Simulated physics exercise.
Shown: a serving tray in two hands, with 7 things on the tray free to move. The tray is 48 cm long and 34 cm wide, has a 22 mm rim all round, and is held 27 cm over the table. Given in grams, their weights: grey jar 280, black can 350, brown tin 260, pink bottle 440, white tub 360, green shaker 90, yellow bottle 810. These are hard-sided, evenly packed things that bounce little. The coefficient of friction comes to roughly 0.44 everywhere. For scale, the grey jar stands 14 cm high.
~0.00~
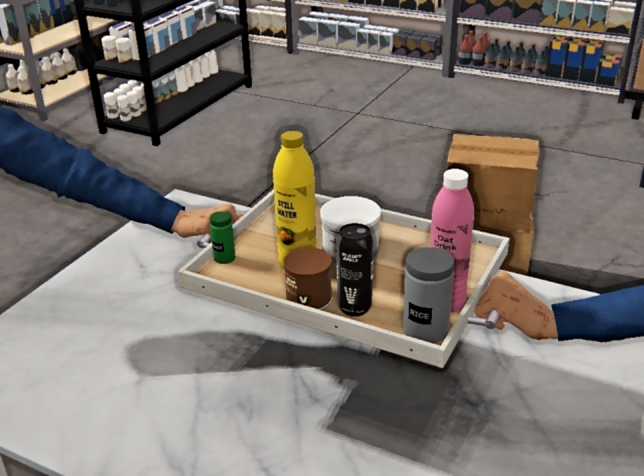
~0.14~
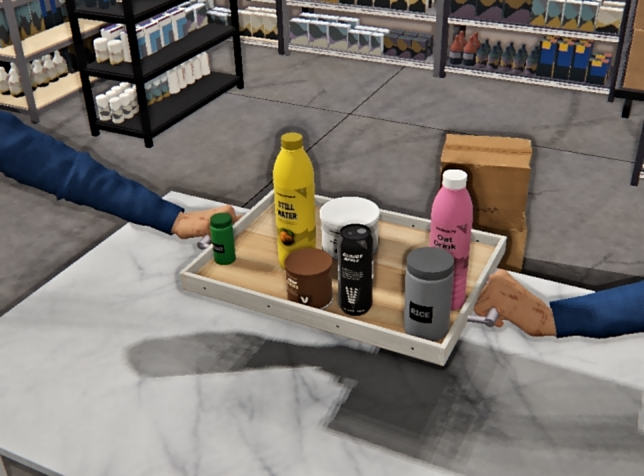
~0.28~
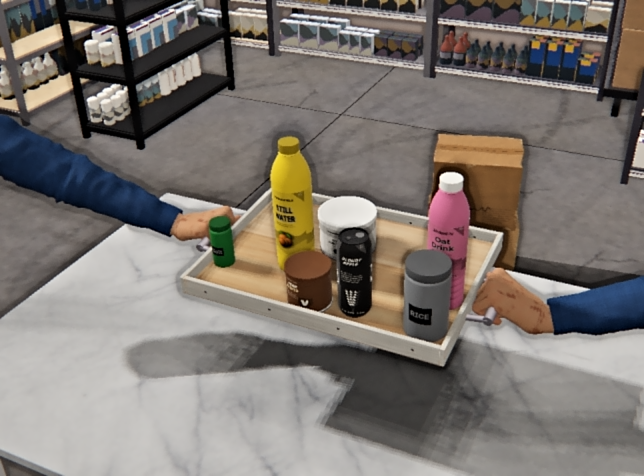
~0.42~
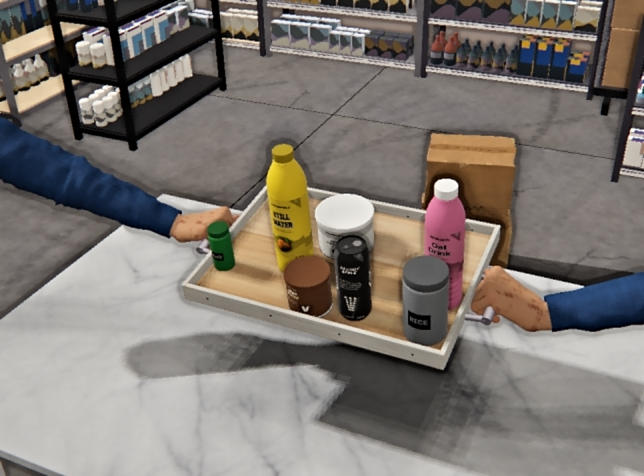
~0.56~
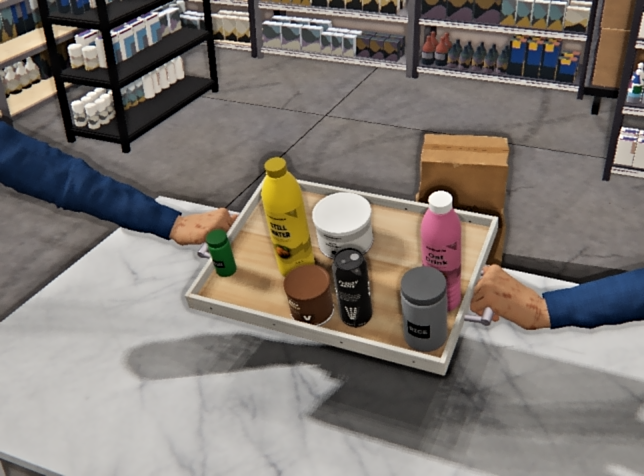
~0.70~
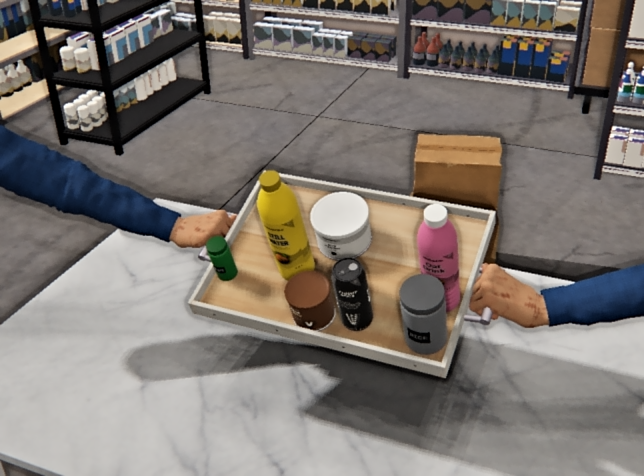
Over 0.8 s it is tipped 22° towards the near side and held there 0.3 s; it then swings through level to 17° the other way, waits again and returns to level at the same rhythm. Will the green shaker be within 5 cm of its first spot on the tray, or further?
It will hold position.
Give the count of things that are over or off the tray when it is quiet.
The count is 4.
After 1.40 s, tray at 17°, near edge down; grey jar, black can, pink bottle and yellow bottle now off the tray.
After 1.80 s, tray at 12°, far edge down.
At rest (3.5 s), off the tray, grey jar, black can, pink bottle and yellow bottle; the other 3 in place, give or take 5 cm. In the last view, green shaker near (223, 243).
